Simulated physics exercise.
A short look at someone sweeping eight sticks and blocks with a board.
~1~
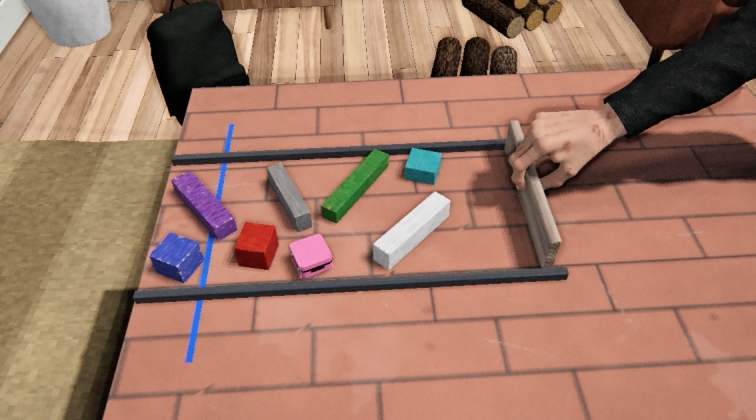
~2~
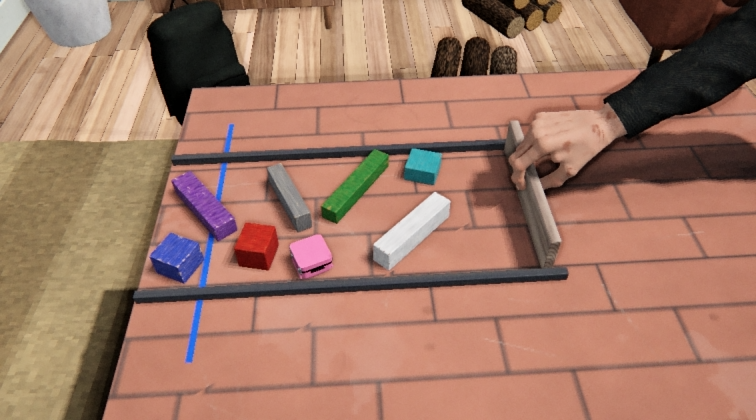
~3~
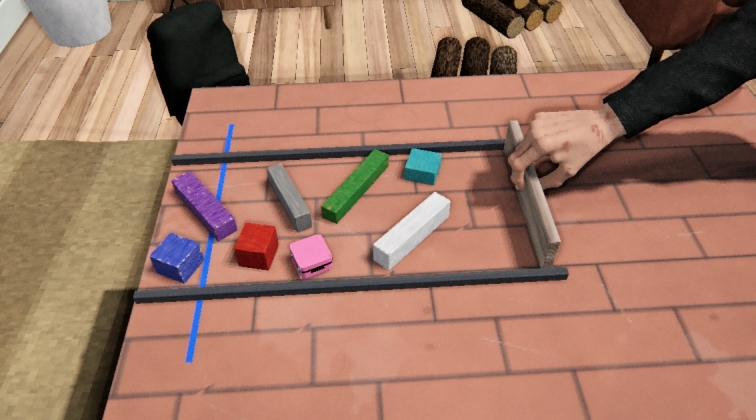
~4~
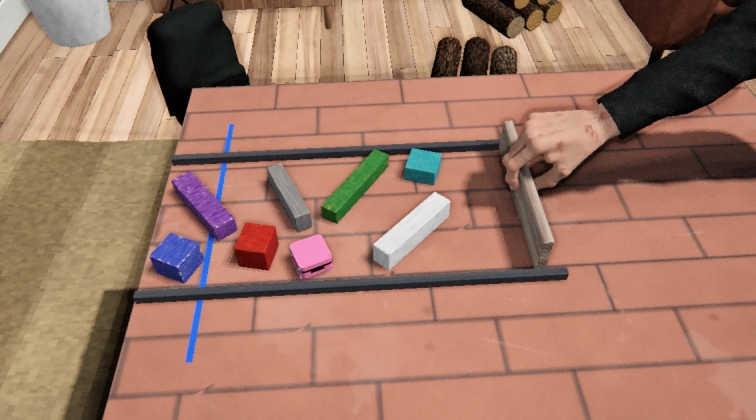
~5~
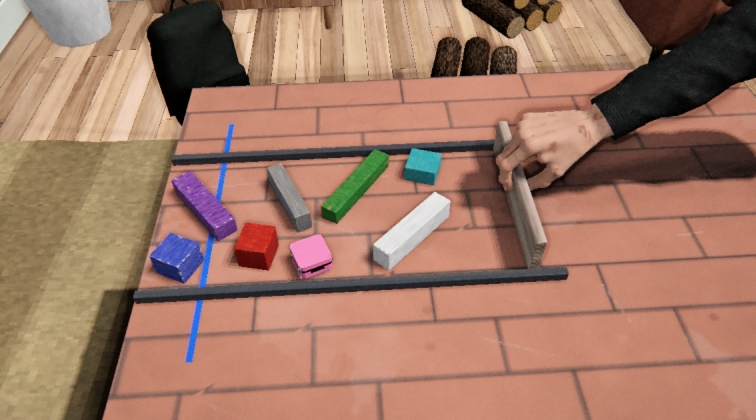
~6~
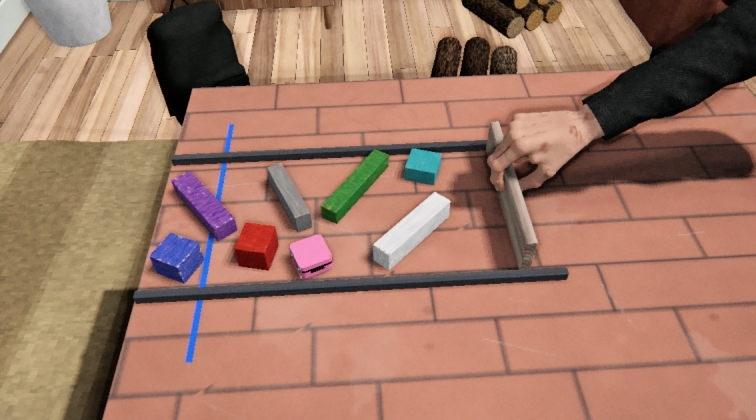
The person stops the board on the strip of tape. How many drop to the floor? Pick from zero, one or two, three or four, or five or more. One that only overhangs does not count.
Outcome: The number that fall off is three or four.
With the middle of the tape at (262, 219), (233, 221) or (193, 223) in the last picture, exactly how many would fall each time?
Try by try, 0, 1 and 5.
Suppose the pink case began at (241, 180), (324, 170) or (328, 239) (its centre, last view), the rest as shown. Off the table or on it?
In turn it comes down; drops off; stays on.
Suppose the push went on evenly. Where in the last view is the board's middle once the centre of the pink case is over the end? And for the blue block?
Its middle is around (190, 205) and around (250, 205).
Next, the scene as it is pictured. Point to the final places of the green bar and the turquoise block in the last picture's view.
Near (176, 195) and (204, 180).
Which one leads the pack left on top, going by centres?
It is the grey bar.
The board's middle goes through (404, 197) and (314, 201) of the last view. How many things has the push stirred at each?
At the one place 3, at the other 6.
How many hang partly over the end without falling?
It comes to 2.
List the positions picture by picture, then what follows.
In the first picture, blue block (177, 258); purple bar (204, 205); red block (257, 246); board (529, 190); tape (214, 221).
In the second picture, purple bar (204, 205); grey bar (289, 197).
In the third picture, red block (257, 246); pink case (312, 258).
In the fourth picture, blue block (177, 258); green bar (357, 185).
In the fifth picture, purple bar (204, 205); board (517, 191).
In the sixth picture, blue block (177, 258); purple bar (204, 205); red block (257, 246); board (508, 191); tape (214, 221).
A little later, none off yet; blue block at rest near (177, 258); purple bar at rest near (204, 205); red block at rest near (257, 246).
When it is over, the number that fall off is three or four; down, red block, purple bar and blue block.
